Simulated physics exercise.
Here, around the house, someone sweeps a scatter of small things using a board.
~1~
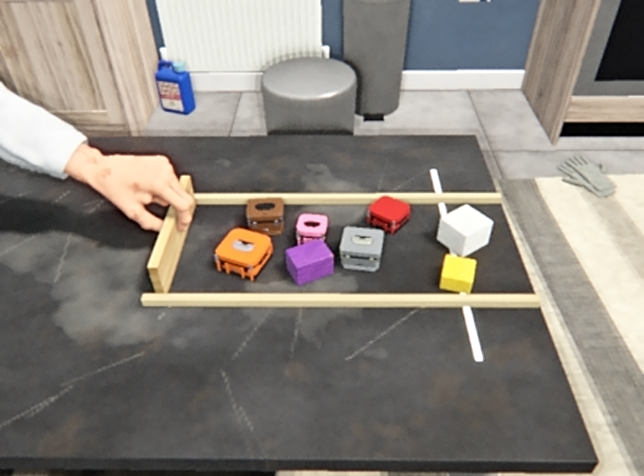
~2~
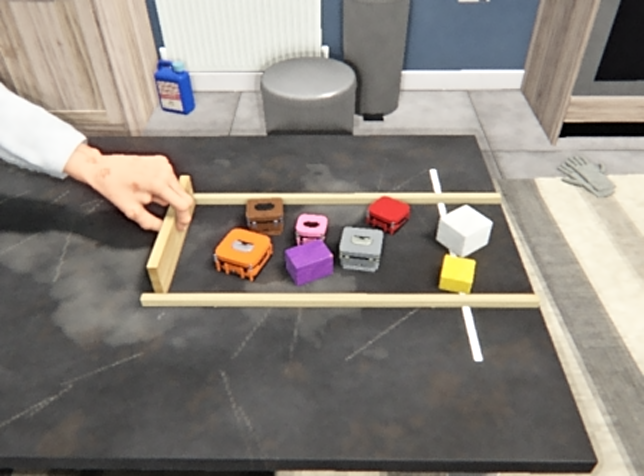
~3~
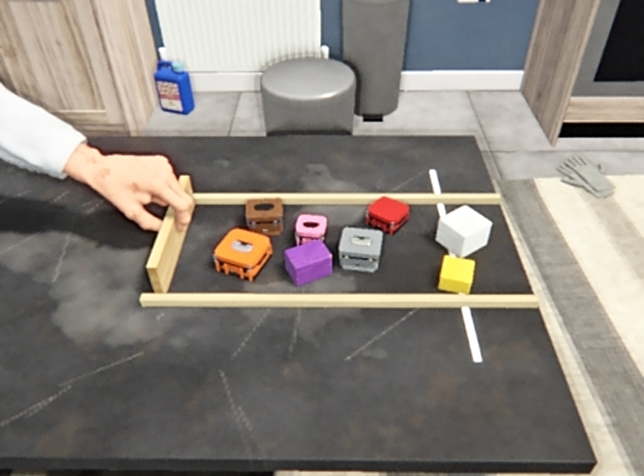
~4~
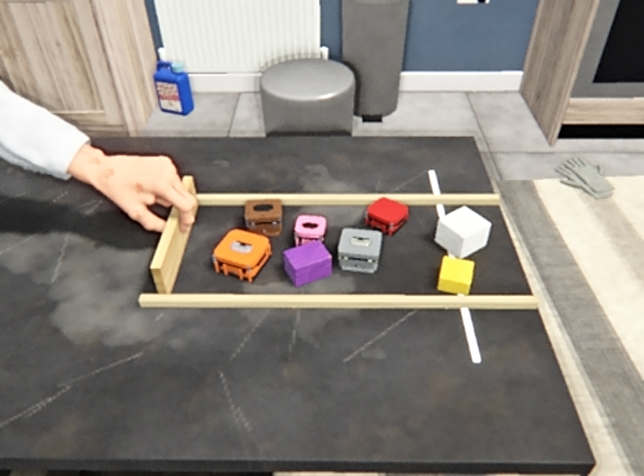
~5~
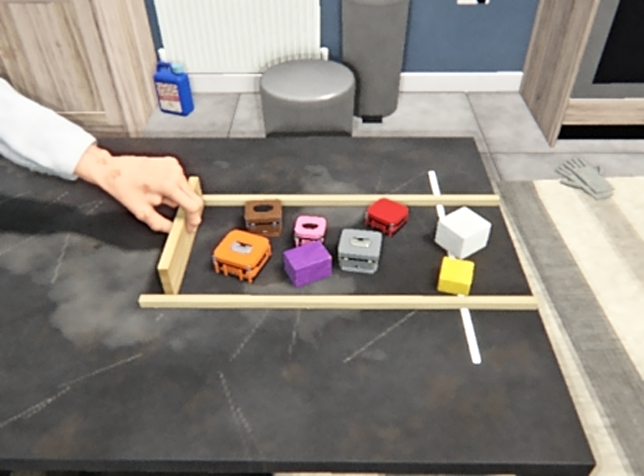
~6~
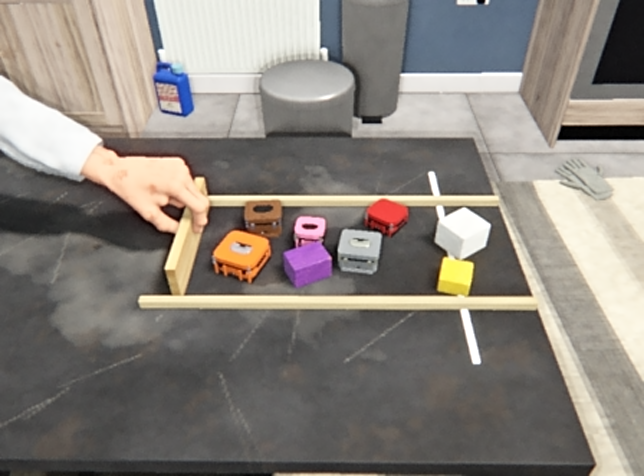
A hand reaching in from the left holds an upright wooden board between two pale rails on a dark, marbled tabletop, seen from above in a room with a grey bin. Between the rails sit brown, orange, pink, purple, grey and red items, with white and yellow blocks at right near a white line. The board slides slightly rightward, while the items barely shift.
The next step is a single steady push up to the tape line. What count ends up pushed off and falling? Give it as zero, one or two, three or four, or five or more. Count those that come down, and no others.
The count that falls off is a single one or a pair.
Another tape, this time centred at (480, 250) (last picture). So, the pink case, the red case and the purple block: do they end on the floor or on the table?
The pink case slips off, the red case slips off and the purple block keeps its place.
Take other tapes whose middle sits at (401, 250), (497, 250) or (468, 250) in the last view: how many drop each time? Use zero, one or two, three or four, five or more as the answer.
Taking the tapes one at a time, the count is zero, then five or more, then three to four.
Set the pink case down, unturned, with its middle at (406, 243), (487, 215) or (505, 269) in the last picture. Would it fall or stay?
Taking the spots in order, it plunges, plunges, and plunges.
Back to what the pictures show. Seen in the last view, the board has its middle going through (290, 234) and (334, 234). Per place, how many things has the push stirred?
I make it 5 at the first spot and 6 at the other.
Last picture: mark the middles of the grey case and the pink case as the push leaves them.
Around (522, 253), then around (500, 228).
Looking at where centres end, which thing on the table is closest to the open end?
It would be the grey case, I'd say.
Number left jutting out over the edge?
That comes to 3 of them.
Soon after, none off yet; white block at rest near (462, 233); yellow block at rest near (455, 277); red case at rest near (387, 217).
After that, none off yet; white block moving near (466, 233); yellow block moving near (460, 280); red case displaced about its own width near (419, 209).
In the end, the number that fall off is one or two; gone, white block.
